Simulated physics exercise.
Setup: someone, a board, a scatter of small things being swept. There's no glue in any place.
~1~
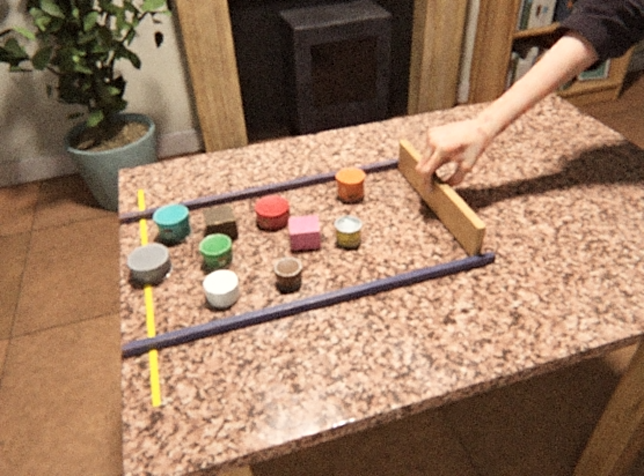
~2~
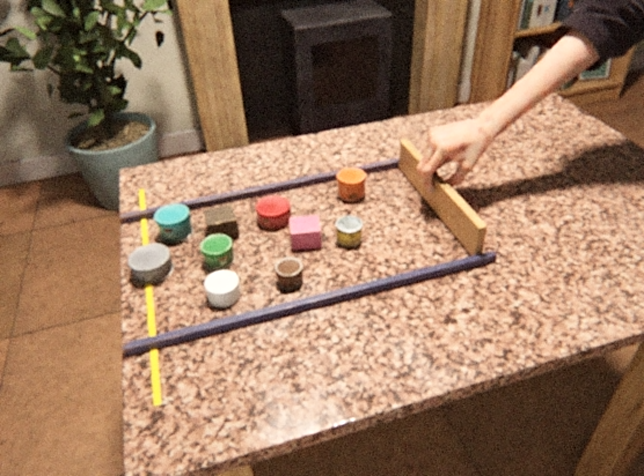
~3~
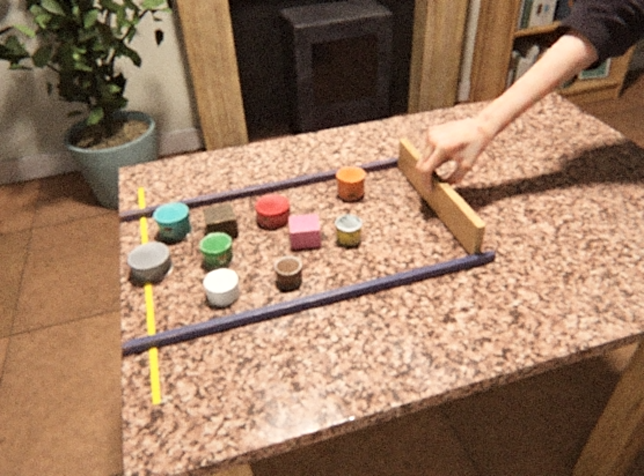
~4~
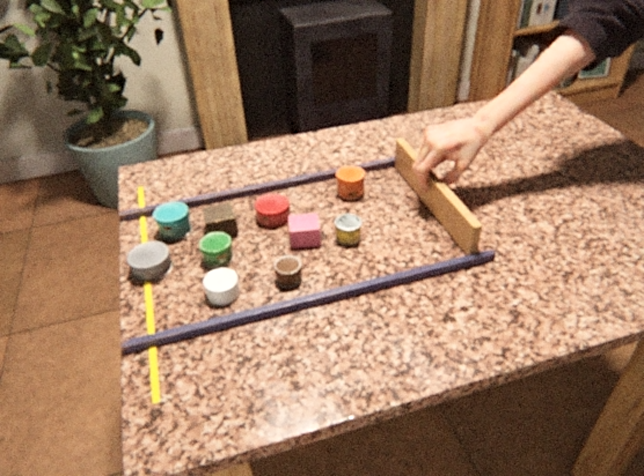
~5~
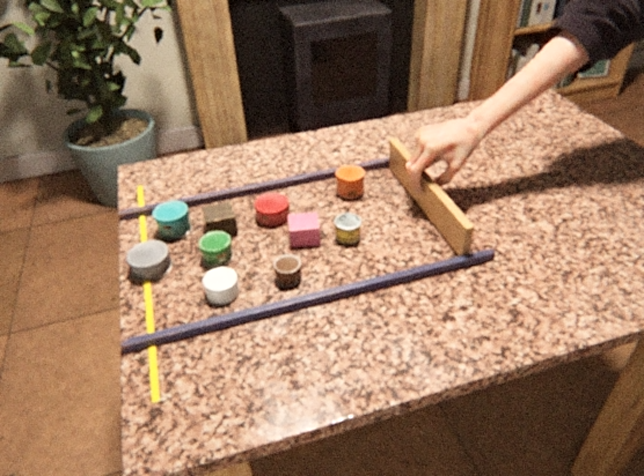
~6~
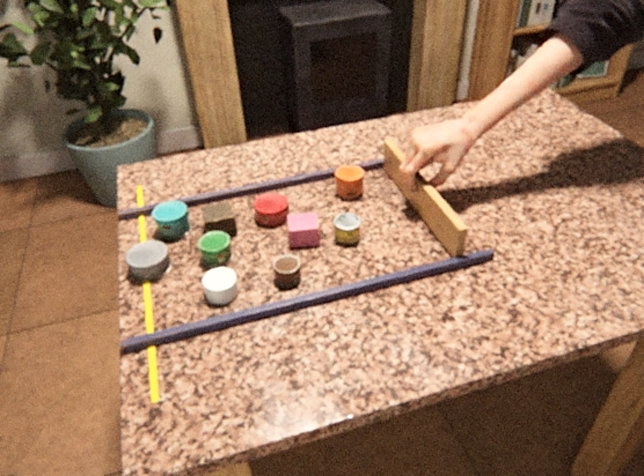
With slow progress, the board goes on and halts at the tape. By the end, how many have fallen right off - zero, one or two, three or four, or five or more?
Pieces going over the end will number five at least.
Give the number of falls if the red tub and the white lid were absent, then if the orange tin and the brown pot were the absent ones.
First 4, then 4.
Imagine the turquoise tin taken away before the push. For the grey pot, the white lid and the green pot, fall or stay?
Grey pot - gone; white lid - gone; green pot - gone.
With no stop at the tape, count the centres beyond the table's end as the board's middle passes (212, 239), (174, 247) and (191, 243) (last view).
Taking the places in turn, the counts are 0, 2 and 1.
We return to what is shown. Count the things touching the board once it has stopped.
It touches 5.
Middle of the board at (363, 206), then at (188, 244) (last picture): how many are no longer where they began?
At that stage 1; at the next, 10.
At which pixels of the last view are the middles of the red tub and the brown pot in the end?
Red tub: (124, 250); brown pot: (132, 312).
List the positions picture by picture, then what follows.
Grey pot (150, 264); turquoise tin (174, 224); white lid (222, 289); board (436, 193); tape (147, 273), in the first frame.
Turquoise tin (174, 224); yellow tin (349, 232), in the second frame.
White lid (222, 287); board (436, 192), in the third frame.
Grey pot (150, 262); pink block (305, 231), in the fourth frame.
Turquoise tin (173, 220); brown pot (288, 271), in the fifth frame.
Grey pot (149, 261); turquoise tin (172, 221); white lid (221, 286); board (420, 194); tape (146, 270), in the sixth frame.
Soon after, none off yet; grey pot at rest near (149, 261); turquoise tin at rest near (172, 221); white lid at rest near (221, 286).
Then, none off yet; grey pot at rest near (149, 261); turquoise tin moving near (166, 221); white lid at rest near (221, 286).
Further on, none off yet; grey pot moved about its own width near (119, 266); turquoise tin moved about its own width near (123, 221); white lid moved well along near (161, 297).
At rest, the number that fall off is five or more; fallen, black block, green pot, white lid, turquoise tin and grey pot.
